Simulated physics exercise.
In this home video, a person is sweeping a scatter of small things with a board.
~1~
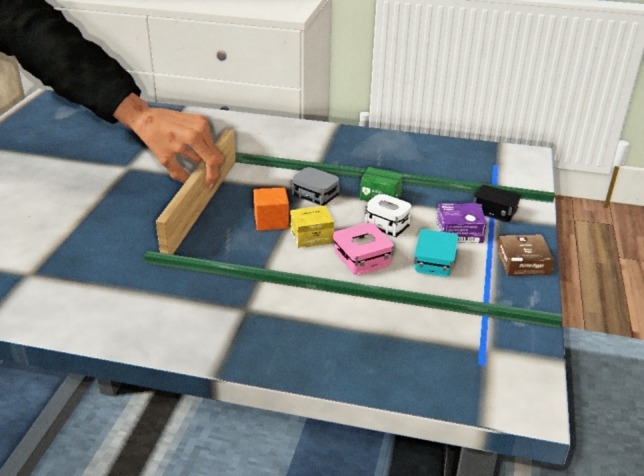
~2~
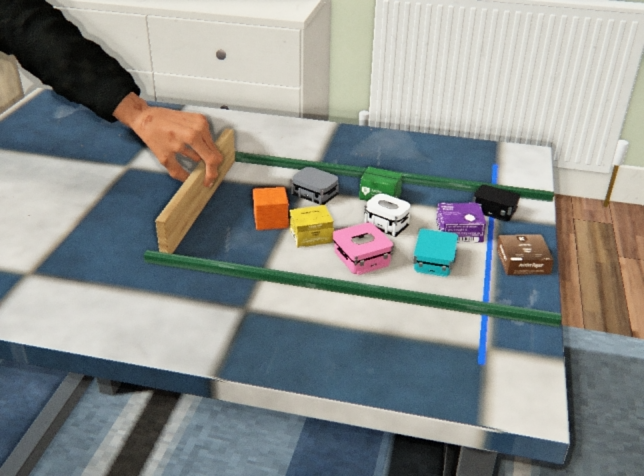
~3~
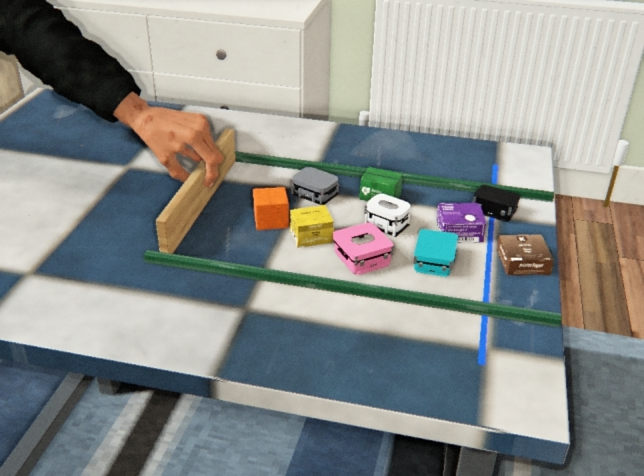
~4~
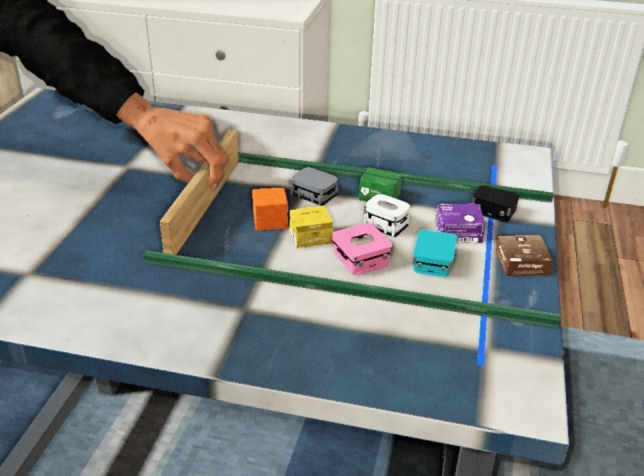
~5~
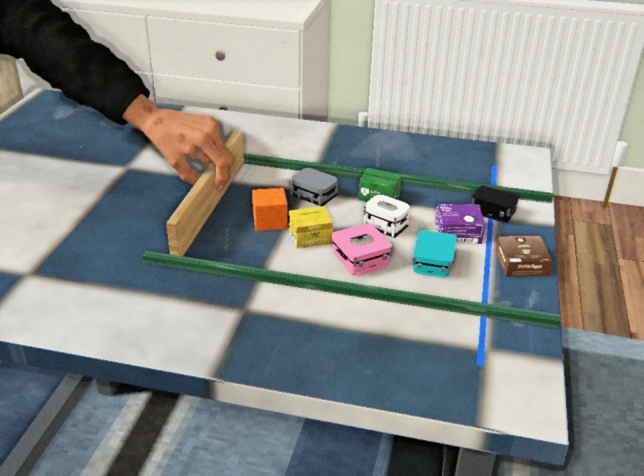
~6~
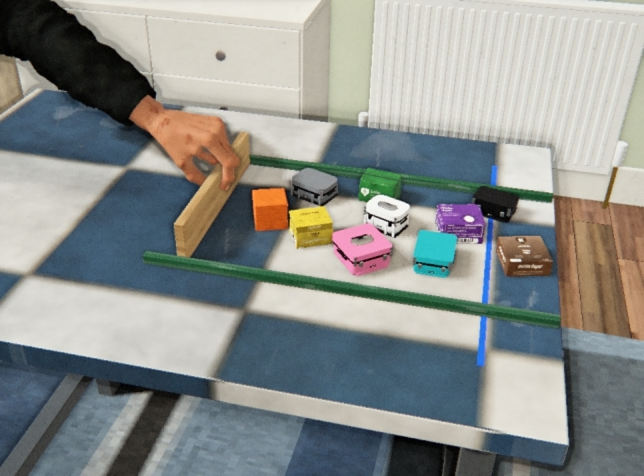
At the start, a hand holds a wooden board upright at the left end of two green rails, with small colourful boxes scattered between them near a blue line. The board stays almost still, then slides slightly right toward the orange block, while the boxes remain in place.
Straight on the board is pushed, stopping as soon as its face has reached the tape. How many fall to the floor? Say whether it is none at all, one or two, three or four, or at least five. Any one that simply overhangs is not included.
I expect the drop count to reach one but not three.
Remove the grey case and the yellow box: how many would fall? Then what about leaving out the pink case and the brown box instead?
Counts - first: 1, second: 1.
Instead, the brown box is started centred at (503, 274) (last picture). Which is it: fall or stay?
Placed like that, the brown box ends up falling.
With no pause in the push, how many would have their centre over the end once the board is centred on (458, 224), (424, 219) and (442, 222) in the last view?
2, 0 and 0.
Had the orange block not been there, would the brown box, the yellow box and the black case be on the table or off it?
The brown box ends up below - the yellow box remains - the black case ends up below.
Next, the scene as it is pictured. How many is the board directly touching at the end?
It adds up to 5.
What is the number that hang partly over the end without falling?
The total here is 3.
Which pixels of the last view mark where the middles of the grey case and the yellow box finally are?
The one named first is at (513, 210), the next at (510, 262).
Early on, none off yet; brown box at rest near (524, 256); black case at rest near (495, 206); purple box at rest near (460, 223).
A while later, none off yet; brown box travelled about its own width near (551, 262); black case travelled about its own width near (553, 212); purple box travelled about its own width near (510, 233).
Finally, the number that fall off is one or two; lost, black case and brown box.
